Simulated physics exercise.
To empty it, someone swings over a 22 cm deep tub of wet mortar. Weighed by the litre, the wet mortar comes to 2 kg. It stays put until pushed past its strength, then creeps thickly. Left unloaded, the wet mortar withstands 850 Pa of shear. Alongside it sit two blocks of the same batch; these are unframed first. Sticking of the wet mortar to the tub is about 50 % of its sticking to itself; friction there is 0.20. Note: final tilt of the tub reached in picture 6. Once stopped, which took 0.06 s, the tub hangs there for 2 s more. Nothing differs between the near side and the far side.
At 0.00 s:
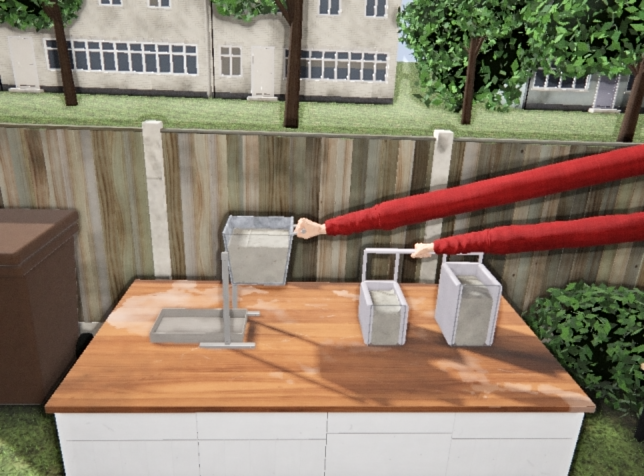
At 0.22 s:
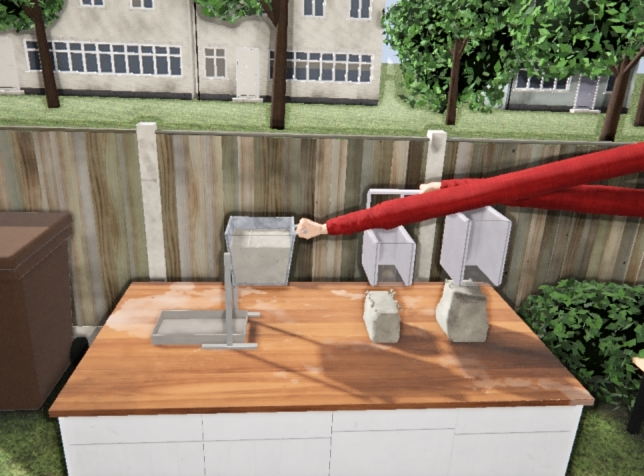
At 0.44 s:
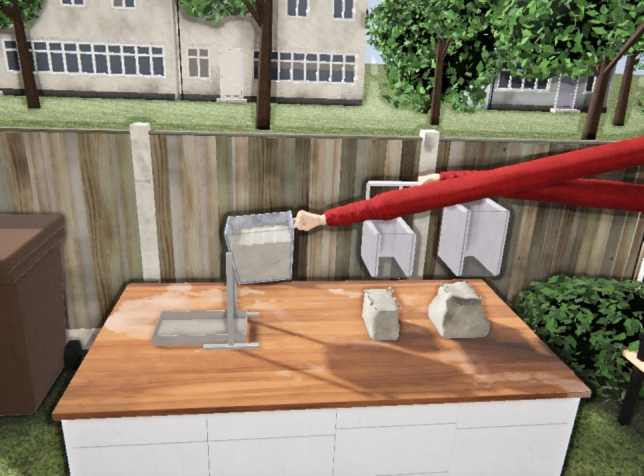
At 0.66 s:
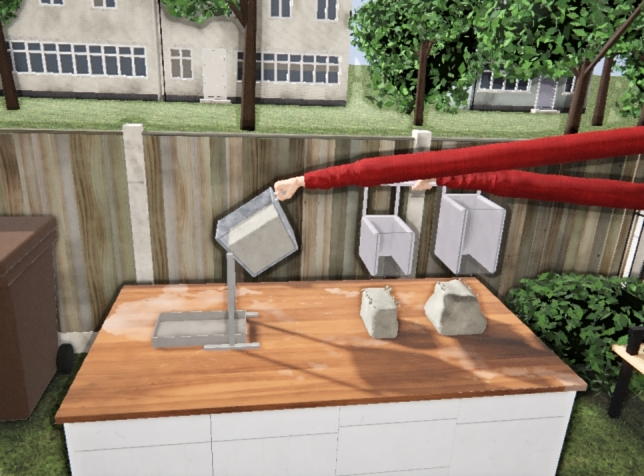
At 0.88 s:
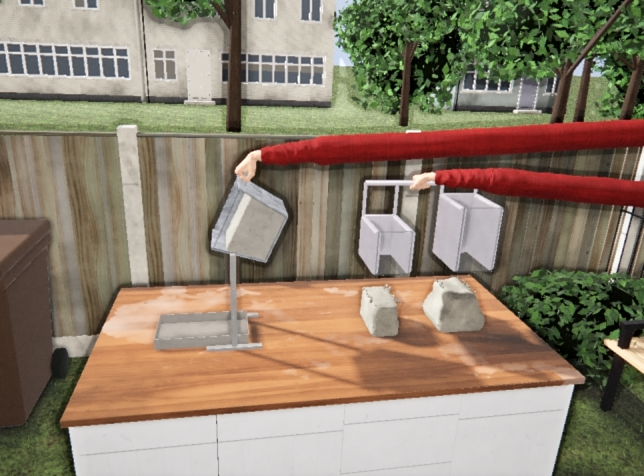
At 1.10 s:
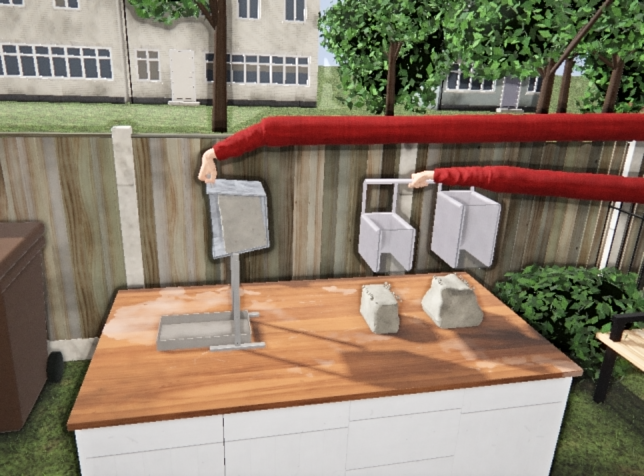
In a grassy yard before a wooden fence, with pale buildings and trees behind, a wood-topped white counter is seen from slightly above as the view drifts gradually. Long red-sleeved arms reach in from the right and lift two pale open boxes off grey blocks, the larger block slumping lower. Then one hand swings a clear tub of grey mix on a stand leftward onto its side.
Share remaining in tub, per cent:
Near 41 percent.
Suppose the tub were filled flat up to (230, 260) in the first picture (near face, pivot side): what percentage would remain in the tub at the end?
55 %.
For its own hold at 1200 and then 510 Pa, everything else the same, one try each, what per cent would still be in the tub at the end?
Respectively, close to 40 % and close to 35 %.
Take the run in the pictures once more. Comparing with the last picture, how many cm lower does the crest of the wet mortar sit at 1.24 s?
Around 4 cm below its level in the last picture.
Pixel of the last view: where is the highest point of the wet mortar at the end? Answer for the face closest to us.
About (249, 229).
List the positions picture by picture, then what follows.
In the first frame, handle-side rim at (291, 235), tilt 0 degrees; top of the wet mortar at (252, 246); blocks stand 16 cm, 25 cm (left to right).
In the second frame, handle-side rim at (293, 235), tilt 0 degrees; top of the wet mortar at (254, 247); blocks stand 16 cm, 22 cm (left to right).
In the third frame, handle-side rim at (292, 228), tilt 6 degrees; top of the wet mortar at (287, 241); blocks stand 16 cm, 19 cm (left to right).
In the fourth frame, handle-side rim at (272, 203), tilt 34 degrees; top of the wet mortar at (275, 217); blocks stand 16 cm, 19 cm (left to right).
In the fifth frame, handle-side rim at (239, 189), tilt 66 degrees; top of the wet mortar at (250, 199); blocks stand 16 cm, 19 cm (left to right).
In the sixth frame, handle-side rim at (208, 194), tilt 93 degrees; top of the wet mortar at (258, 198); blocks stand 16 cm, 19 cm (left to right).
After 1.24 s, the tub is at 93 degrees and holds 96 %.
After 1.41 s, the tub is at 93 degrees and holds 60 %.
After 1.58 s, the tub is at 93 degrees and holds 41 %.
After 1.75 s, the tub is at 93 degrees and holds 41 %.
After 3.10 s, at the end, the tub is at 93 degrees and holds 41 %.
